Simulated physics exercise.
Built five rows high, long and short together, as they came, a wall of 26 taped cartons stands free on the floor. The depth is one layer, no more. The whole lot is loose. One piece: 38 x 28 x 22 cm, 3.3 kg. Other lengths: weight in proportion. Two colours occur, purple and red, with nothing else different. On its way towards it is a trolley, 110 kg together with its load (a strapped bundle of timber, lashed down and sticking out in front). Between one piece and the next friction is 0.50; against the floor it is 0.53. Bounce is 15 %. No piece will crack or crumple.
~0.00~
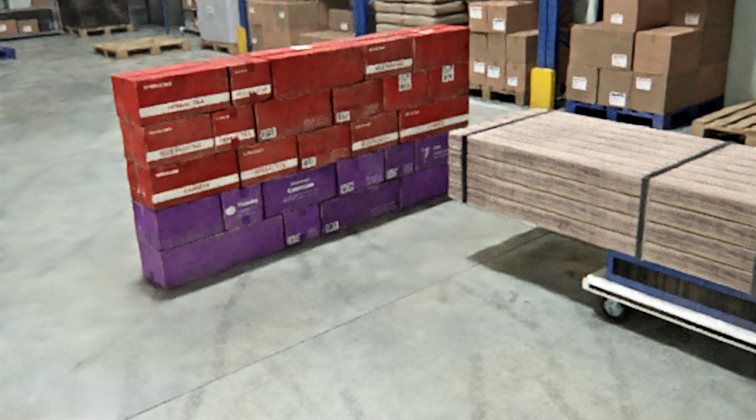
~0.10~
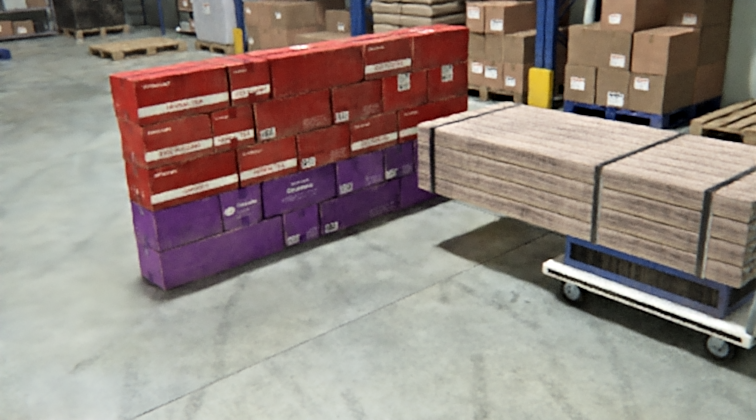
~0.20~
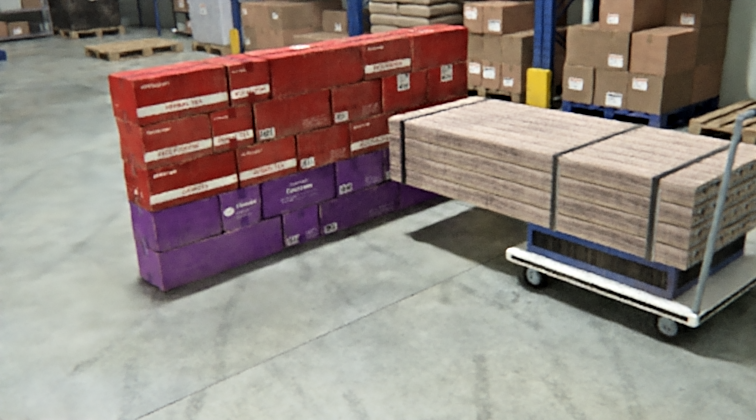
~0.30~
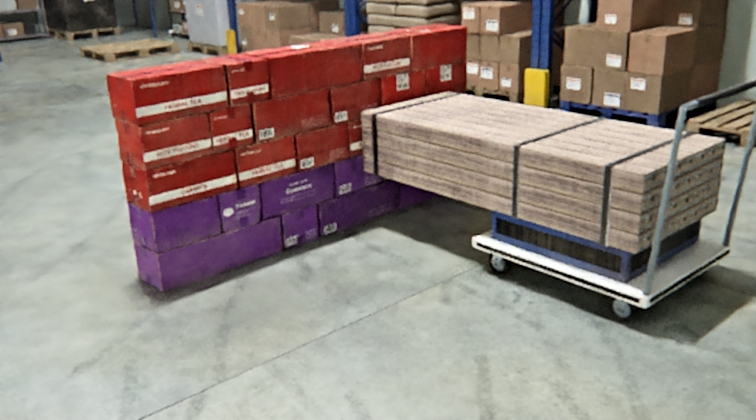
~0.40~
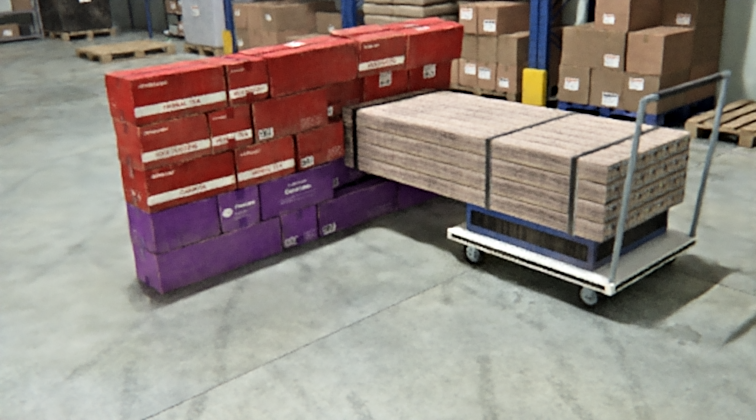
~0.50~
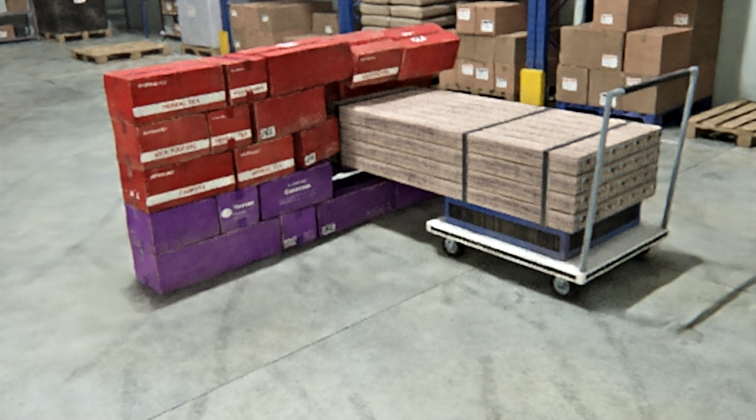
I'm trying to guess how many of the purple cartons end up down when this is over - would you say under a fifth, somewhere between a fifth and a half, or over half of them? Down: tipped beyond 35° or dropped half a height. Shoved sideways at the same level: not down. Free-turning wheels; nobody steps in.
I would say somewhere between a fifth and a half of them.
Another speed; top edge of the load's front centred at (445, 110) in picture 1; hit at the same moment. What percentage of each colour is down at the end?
Result - purple: 30%; red: 70%.
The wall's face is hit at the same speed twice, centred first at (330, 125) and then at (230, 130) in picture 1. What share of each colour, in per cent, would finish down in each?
First try then second: Purple 20 and 0, red 40 and 50 per cent.
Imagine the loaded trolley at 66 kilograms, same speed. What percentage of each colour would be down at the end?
In that case purple comes to 40 and red to 70 percent.
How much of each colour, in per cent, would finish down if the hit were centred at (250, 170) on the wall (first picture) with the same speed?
The purple ones would be 30 per cent down and the red ones 60 per cent.
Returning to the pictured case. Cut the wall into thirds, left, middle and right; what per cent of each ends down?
Going left to right, I get 10, 70 and 90 percent.
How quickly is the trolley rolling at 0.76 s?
It is moving at around 1.4 m/s.
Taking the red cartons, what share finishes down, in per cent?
Red: 70%.
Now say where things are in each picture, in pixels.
In the first picture (each place is the centre of the face we see best; the camera moves round a little), load (456, 154) 74 cm short of the wall; top purple carton (362, 172); top red carton (185, 95); all as stacked.
In the second picture, load (425, 146) 51 cm short of the wall; top purple carton (362, 173).
In the third picture, load (396, 138) 27 cm short of the wall; top purple carton (361, 173).
In the fourth picture, load (368, 131) 36 mm short of the wall; top purple carton (361, 173).
In the fifth picture, load (348, 126) 14 cm into the wall's line; top purple carton (346, 168) moved 15 cm; steepest lean 8°, the carton at (383, 56); 12 have shifted.
In the sixth picture, load 30 cm into the wall's line; top red carton (181, 94); steepest lean 18°, the carton at (431, 59); 13 have shifted.
By 0.76 s, load 68 cm past the wall's line, still rolling; 3 of the 10 purple cartons down (9 of 26 in all colours); top purple carton tilted 10°, 18 cm lower.
By 1.22 s, load 1.18 m past the wall's line, still rolling; 3 of the 10 purple cartons down (14 of 26 in all colours); top purple carton 22 cm lower.
When it is over (3.0 s), load 1.48 m past the wall's line, stopped; 3 of the 10 purple cartons down (14 of 26 in all colours); top purple carton 22 cm lower; top red carton unmoved. That is 30 per cent. In pixels of the last frame, middles, top purple carton near (248, 195), top red carton near (167, 91).
